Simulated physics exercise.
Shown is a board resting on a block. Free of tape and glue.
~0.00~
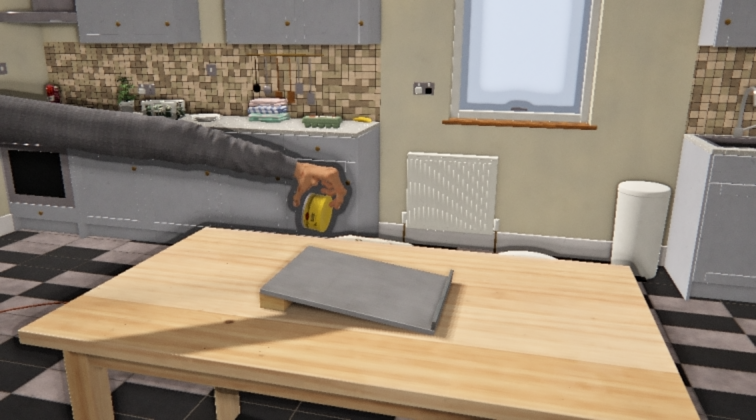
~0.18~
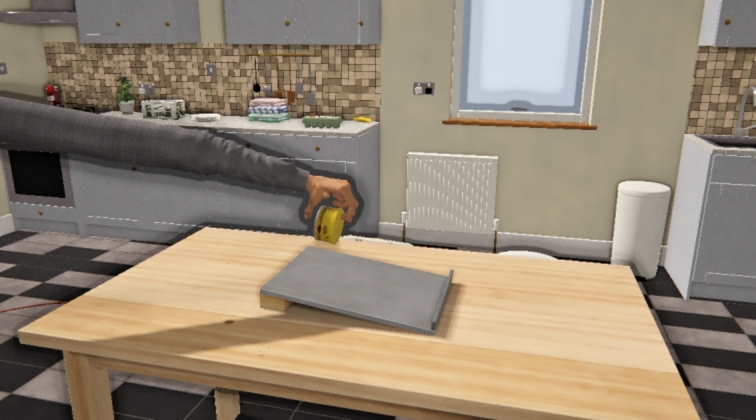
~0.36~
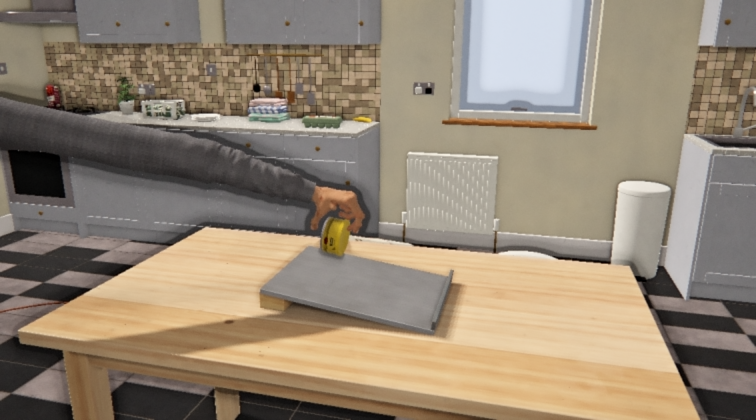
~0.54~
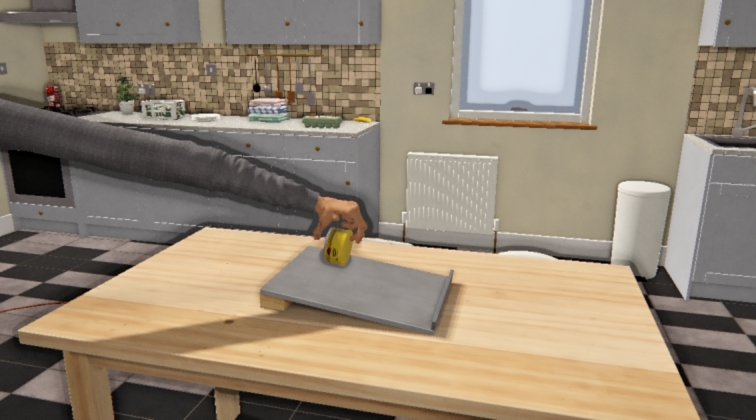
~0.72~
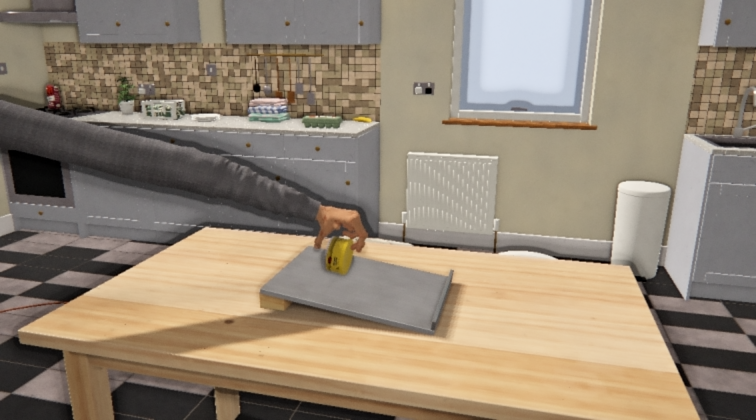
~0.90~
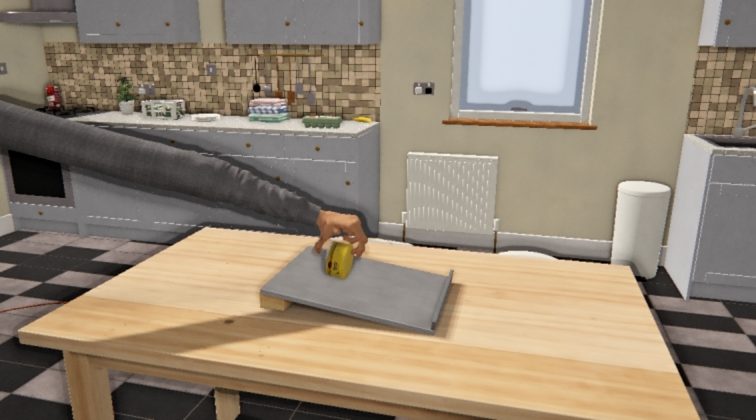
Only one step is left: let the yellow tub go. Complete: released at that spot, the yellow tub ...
Released at that spot, the yellow tub stays still.
Around 1.10 s, nothing moves.
Around 1.30 s, yellow tub resting near (339, 260).
Finally (1.9 s), it is still in place. Final places as the last picture's camera would see them, yellow tub near (339, 260). The yellow tub remains at rest.
